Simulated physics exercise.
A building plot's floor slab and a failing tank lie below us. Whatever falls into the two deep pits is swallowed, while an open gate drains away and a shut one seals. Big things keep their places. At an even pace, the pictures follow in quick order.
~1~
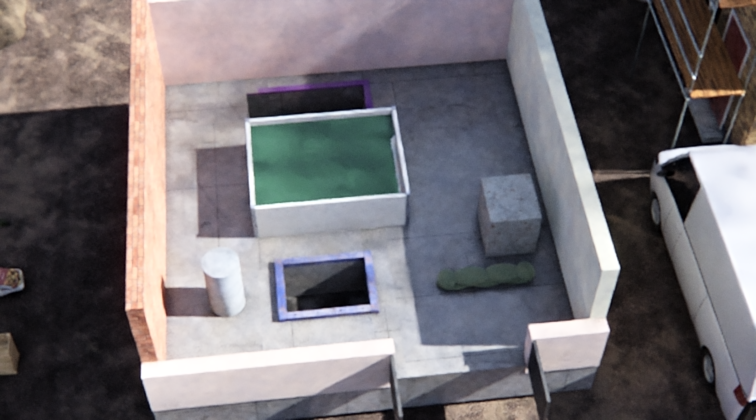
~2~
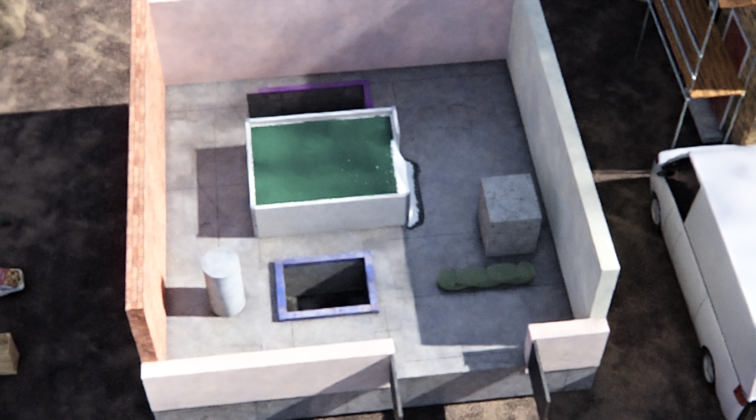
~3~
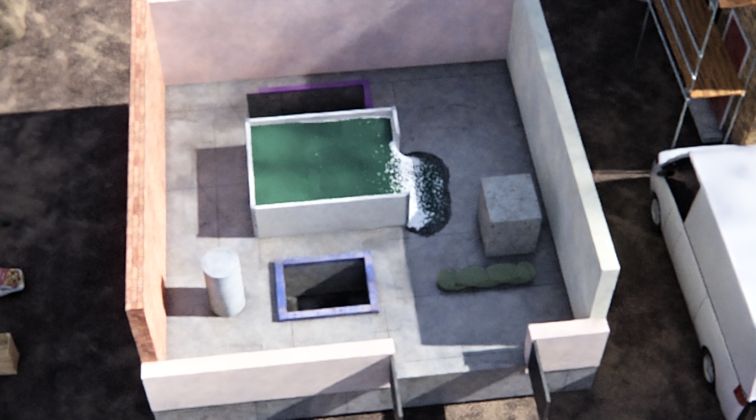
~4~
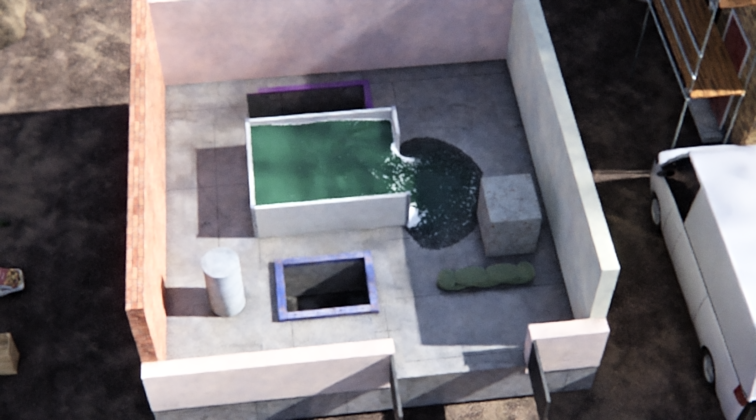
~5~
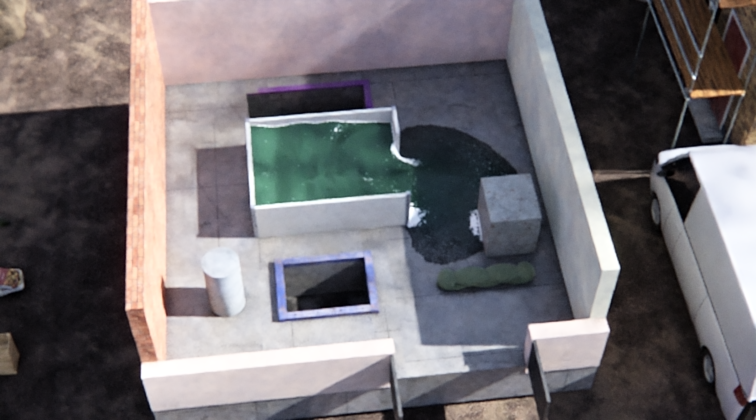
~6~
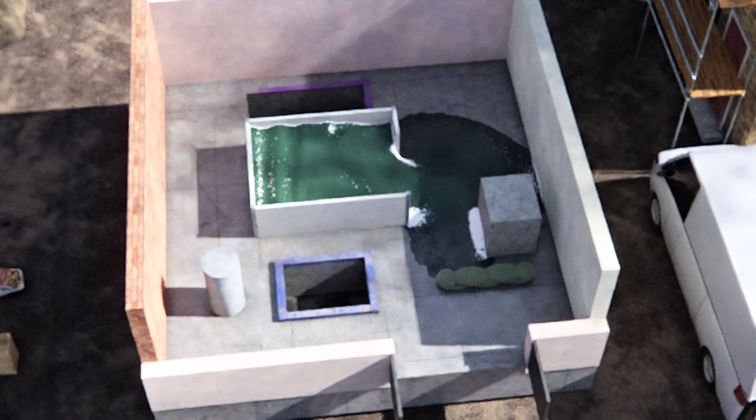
Green water pouring through a gap in a walled tank's right side, spreading across the grey floor and around a concrete block.
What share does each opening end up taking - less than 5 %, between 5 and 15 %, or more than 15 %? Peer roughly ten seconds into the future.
The gate is likely to claim a middle share of five to fifteen per cent; the blue pit is likely to claim a small share beneath five per cent; the purple pit is likely to claim a large share past fifteen per cent.
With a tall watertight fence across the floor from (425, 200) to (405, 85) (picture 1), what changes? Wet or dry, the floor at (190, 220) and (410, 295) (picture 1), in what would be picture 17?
First spot not reached; second spot swamped.
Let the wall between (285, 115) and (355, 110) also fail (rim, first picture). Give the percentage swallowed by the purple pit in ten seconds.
For purple, it comes to 85 percent.
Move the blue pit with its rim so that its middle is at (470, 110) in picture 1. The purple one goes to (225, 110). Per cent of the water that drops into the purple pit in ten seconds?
Roughly 4 per cent ends up in the purple pit.
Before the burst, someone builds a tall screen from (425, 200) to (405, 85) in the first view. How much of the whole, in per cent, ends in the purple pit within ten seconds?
The purple pit takes 14 per cent.
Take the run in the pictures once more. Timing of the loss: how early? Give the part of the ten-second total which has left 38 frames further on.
Somewhere around 50 per cent, I'd say.
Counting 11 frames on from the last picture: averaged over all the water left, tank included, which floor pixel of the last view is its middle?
My pick is pixel (410, 189).
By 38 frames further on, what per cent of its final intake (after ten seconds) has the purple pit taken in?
I make it 45 per cent.
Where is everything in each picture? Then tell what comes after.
In the first frame, still water in the open tank at (326, 160).
In the second frame, water pours out at (400, 184) and has run to (414, 224).
In the third frame, the front is at (440, 224), out from the gap at (400, 184).
In the fourth frame, the front is at (476, 173), out from the gap at (400, 185).
In the fifth frame, water pours out at (400, 185) and has run to a hidden place.
In the sixth frame, water pours out at (400, 185) and has run to (528, 155).
A moment on, water covers 20 % of the floor; the gate 0 %, the blue pit 0 %, the purple pit 0 %.
Next, water covers 40 % of the floor; the gate 0 %, the blue pit 0 %, the purple pit 0 %.
Then, water covers 50 % of the floor; the gate 2 %, the blue pit 0 %, the purple pit 1 %.
Later, water covers 85 % of the floor; the gate 5 %, the blue pit 1 %, the purple pit 11 %.
In the end, water covers 95 % of the floor; the gate 9 %, the blue pit 1 %, the purple pit 24 %.
